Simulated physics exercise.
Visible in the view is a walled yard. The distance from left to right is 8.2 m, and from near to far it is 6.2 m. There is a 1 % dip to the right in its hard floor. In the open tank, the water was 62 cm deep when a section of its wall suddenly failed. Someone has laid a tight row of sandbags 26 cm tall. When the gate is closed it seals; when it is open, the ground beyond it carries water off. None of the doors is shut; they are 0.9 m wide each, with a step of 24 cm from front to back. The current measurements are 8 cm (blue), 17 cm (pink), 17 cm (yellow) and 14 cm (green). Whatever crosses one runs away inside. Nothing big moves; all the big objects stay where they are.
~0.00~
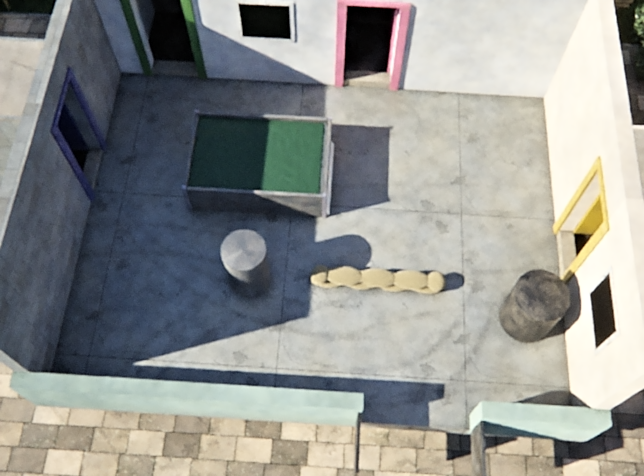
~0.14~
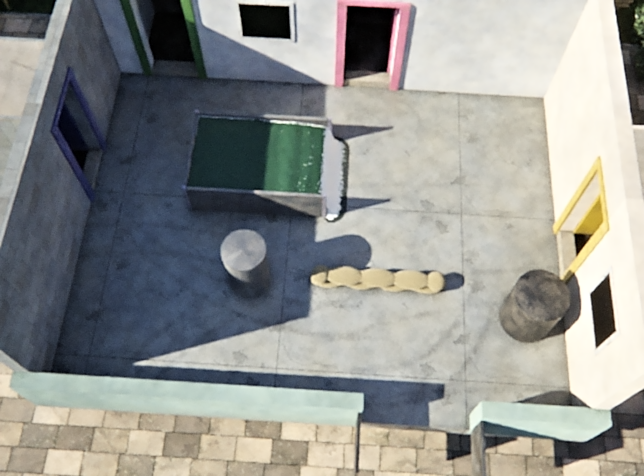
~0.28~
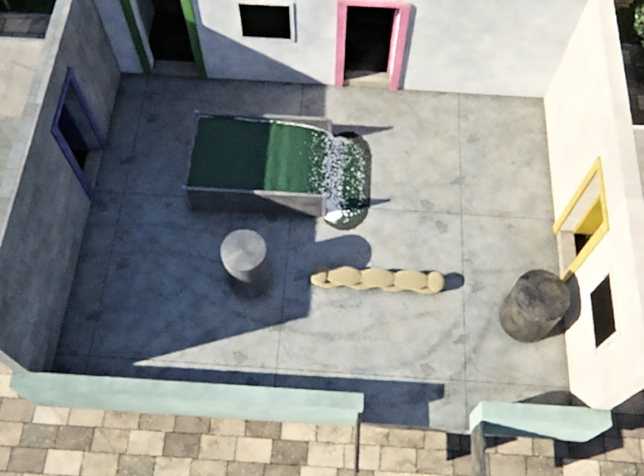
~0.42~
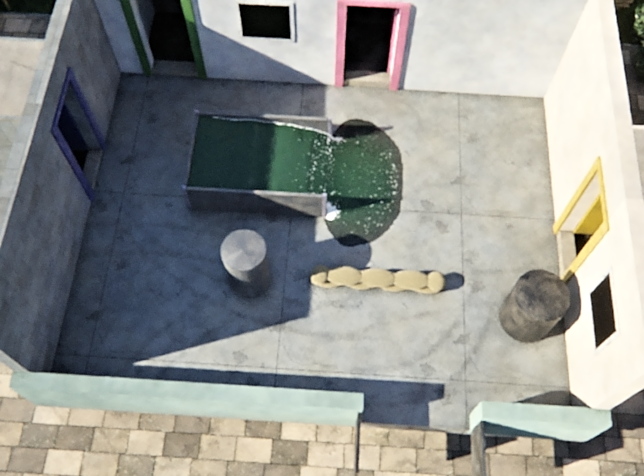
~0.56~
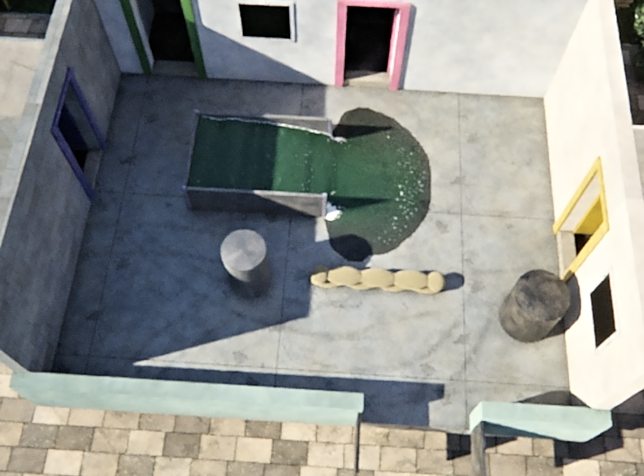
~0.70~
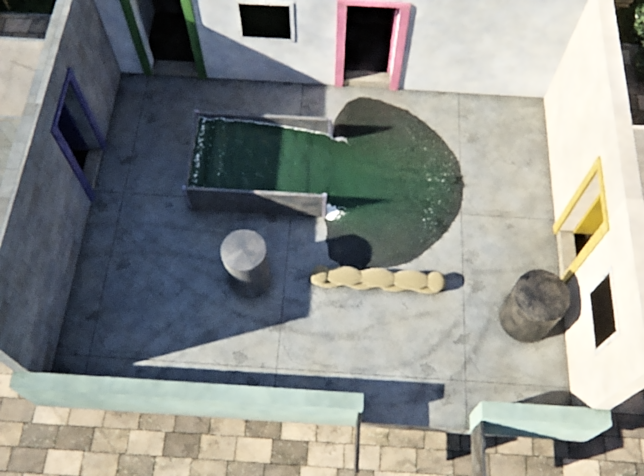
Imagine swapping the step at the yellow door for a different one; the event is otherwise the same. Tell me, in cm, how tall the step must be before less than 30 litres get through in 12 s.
It would have to be roughly 20 cm high.
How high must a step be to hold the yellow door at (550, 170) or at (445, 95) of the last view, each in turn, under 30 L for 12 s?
About 20 cm for the first and 9.0 cm for the second.
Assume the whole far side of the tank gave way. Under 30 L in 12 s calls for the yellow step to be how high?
Close to 6.5 cm at the least.
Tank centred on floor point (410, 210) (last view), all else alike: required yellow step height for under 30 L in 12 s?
About 30 cm.
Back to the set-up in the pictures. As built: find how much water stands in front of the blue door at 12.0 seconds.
Depth: Near 3.0 cm.
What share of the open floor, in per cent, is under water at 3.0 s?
Approximately 35 %.
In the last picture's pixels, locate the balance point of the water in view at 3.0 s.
The centre of all the water is around (427, 186).
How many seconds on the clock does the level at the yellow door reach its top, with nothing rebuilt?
Crest at t of about 2.8 s.
After 1.4 s water covers 30 % of the floor, deepest (26 cm) near (337, 193); it has not reached the yellow door.
After 3.0 s water covers 35 % of the floor, deepest (32 cm) near (542, 123); 27 cm at the yellow door, 21 litres in over its 17 cm step.
After 12.0 s water covers 90 % of the floor, deepest (10 cm) near (540, 100); 8 cm at the yellow door, 55 litres in over its 17 cm step.
At the yellow door as built, the water arrived by 1.5 s and peaked near 28 cm at 2.8 s.
With a step of 17.5 cm, 49 litres would have come in within the 12 s; with 23.5 cm, 9 litres. So under 30 litres takes about 20 cm.
